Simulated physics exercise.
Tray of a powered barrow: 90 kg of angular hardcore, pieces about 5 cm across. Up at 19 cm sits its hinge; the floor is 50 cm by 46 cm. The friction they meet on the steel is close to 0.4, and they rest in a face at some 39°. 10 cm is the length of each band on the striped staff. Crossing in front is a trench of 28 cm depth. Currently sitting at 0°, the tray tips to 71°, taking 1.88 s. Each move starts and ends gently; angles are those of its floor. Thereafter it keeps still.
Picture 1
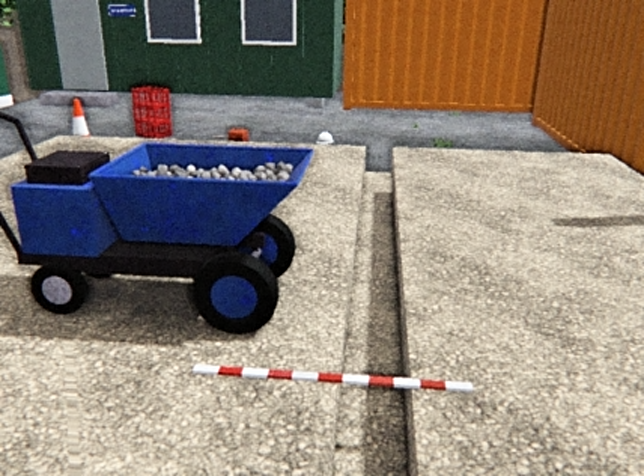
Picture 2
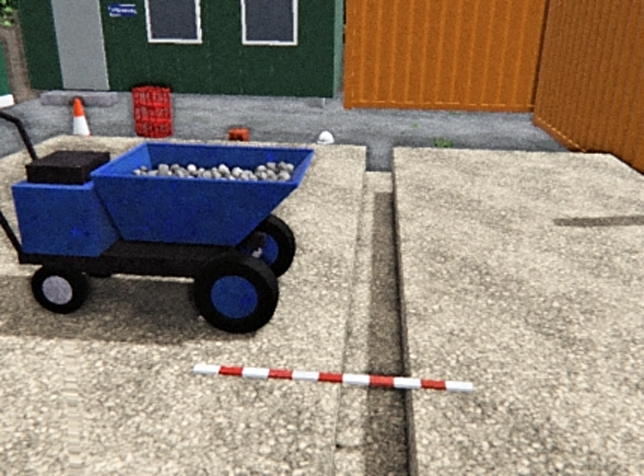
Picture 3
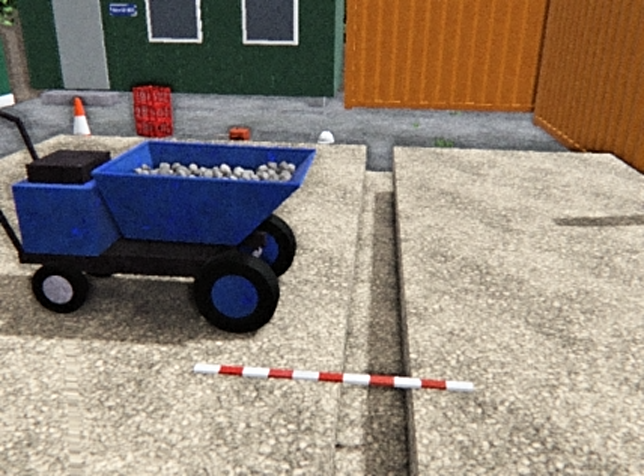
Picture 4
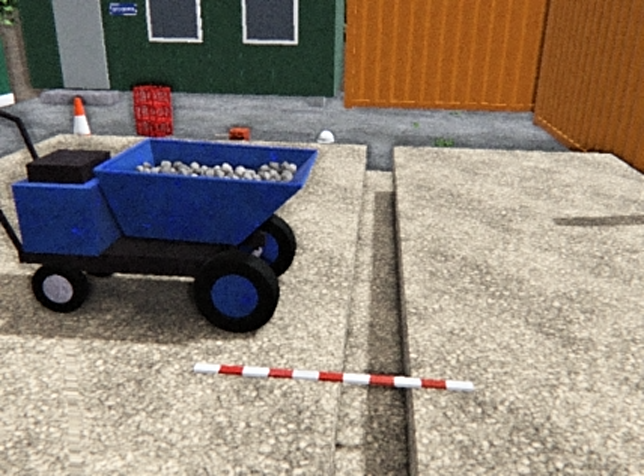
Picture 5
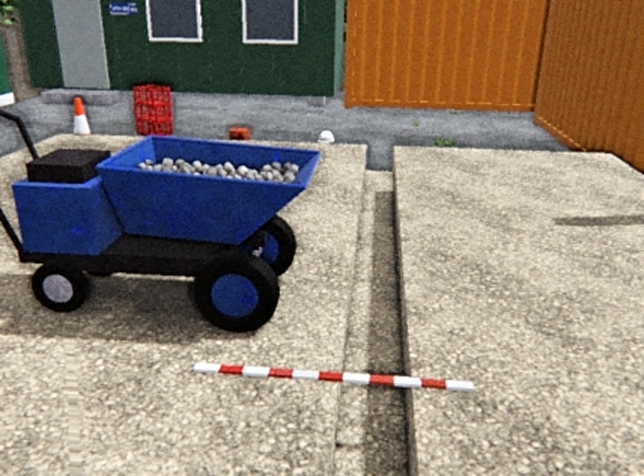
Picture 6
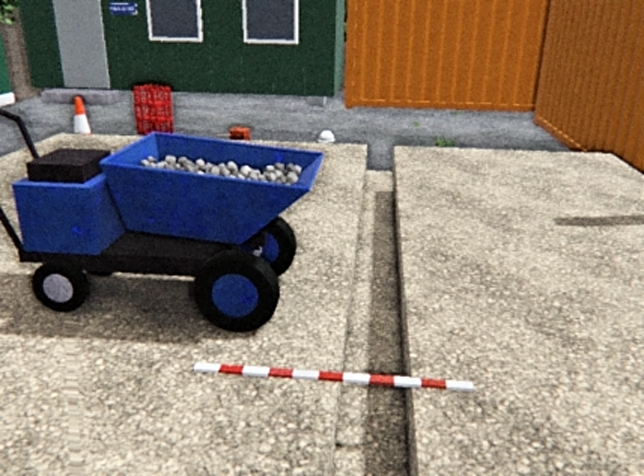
The footage shows a blue powered barrow loaded with grey stones standing beside a narrow trench, near a red and white pole. Its tray slowly tilts slightly toward the right, while the wheels and surroundings stay still.
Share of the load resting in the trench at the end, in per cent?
86 per cent.
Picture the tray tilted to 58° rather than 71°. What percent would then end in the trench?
It would be close to 35 percent.
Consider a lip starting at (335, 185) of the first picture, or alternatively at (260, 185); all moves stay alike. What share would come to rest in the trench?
First place: Near 5%; second place: Near 95%.
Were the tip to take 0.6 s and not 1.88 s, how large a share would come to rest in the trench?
I'd put it at some 65 in a hundred.
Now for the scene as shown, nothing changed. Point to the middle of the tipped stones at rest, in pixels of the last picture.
Somewhere near pixel (384, 340).
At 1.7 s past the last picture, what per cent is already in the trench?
Some 30 per cent of the load by that point.
Then, 1.1 s after the last picture the floor is at 60°, 100 % in the tray; the foremost stones are at (355, 266).
Then, 1.7 s after the last picture the floor is at 71°, 64 % in the tray, 30 % in the trench, 6 % past the trench; the foremost stones are at (436, 313).
Then, 2.0 s after the last picture the floor is at 71°, 29 % in the tray, 56 % in the trench, 15 % past the trench; the foremost stones are at (471, 318).
Then, 4.0 s after the last picture the floor is at 71°, 0 % in the tray, 86 % in the trench, 14 % past the trench; the foremost stones are at (472, 312).
